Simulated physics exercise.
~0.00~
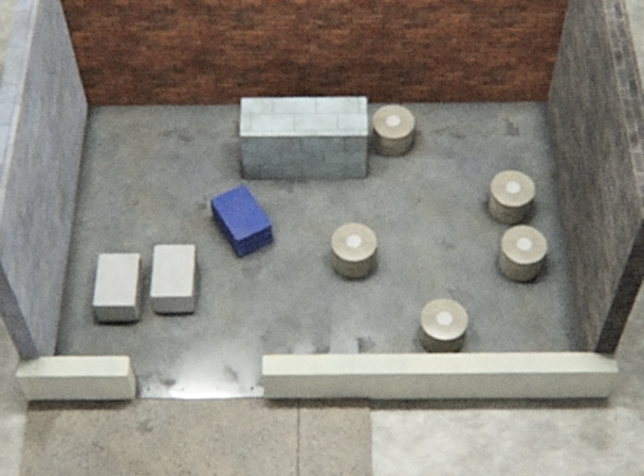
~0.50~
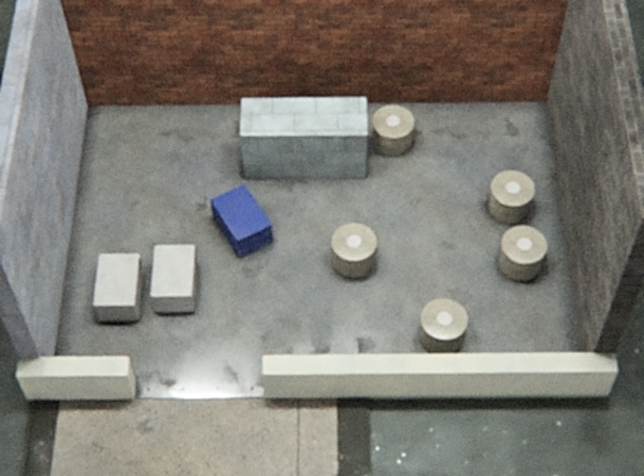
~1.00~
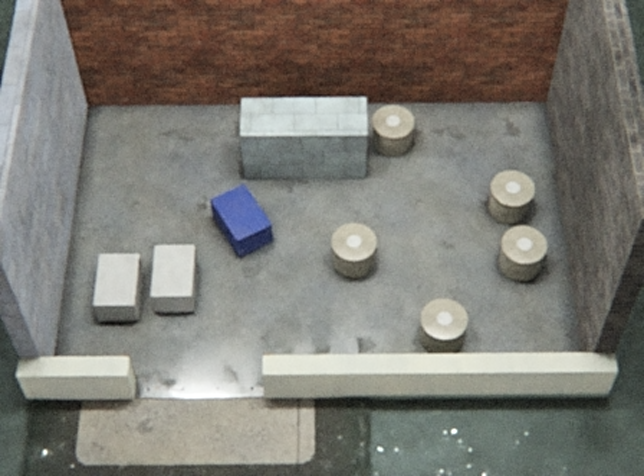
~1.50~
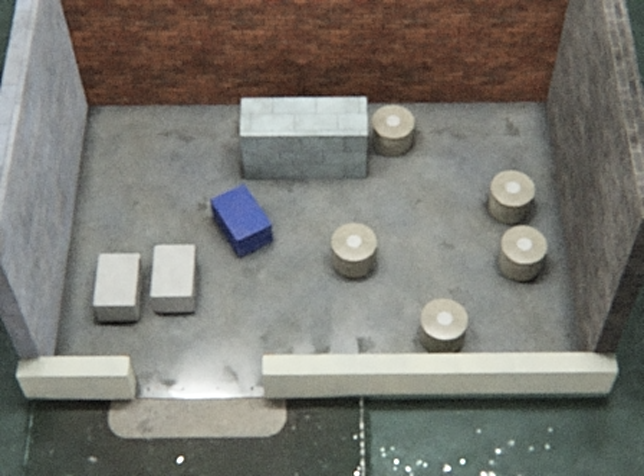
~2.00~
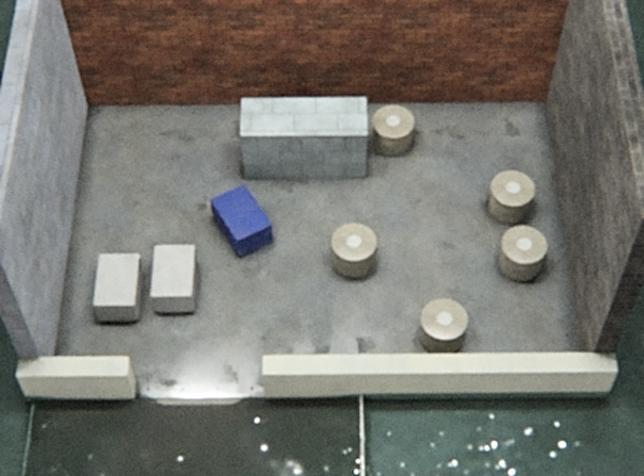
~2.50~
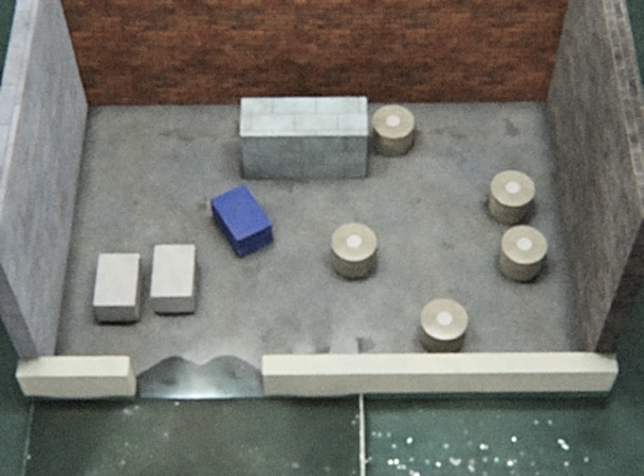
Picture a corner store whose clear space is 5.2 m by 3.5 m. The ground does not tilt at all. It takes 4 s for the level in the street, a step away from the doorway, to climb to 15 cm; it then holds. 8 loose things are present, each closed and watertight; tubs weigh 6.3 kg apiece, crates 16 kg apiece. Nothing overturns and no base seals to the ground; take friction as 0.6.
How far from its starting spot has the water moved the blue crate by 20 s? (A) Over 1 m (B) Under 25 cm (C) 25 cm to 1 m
A.
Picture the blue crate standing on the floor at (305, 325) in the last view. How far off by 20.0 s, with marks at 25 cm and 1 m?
It ends far away.
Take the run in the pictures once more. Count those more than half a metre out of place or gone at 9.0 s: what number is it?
By my tally, 2.
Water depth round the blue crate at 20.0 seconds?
About 11 cm.
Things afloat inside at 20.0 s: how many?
At that moment 8.
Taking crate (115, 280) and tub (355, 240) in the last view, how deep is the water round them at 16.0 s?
Depths: Near 7 cm, then near 8 cm.
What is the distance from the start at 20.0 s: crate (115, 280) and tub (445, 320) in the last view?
One is off by 150 cm, the other by 200 cm, in the order asked.
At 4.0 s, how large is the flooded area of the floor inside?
Roughly 2.0 m2.
After 4.0 s the blue crate is near (241, 212), 0.0 m from its start, aground; 0 afloat.
After 9.0 s the blue crate is near (297, 175), 0.7 m from its start, afloat; 1 afloat.
After 16.0 s the blue crate is near (421, 179), 1.9 m from its start, aground; 7 afloat.
After 20.0 s the blue crate is near (525, 235), 2.9 m from its start, afloat; 8 afloat.
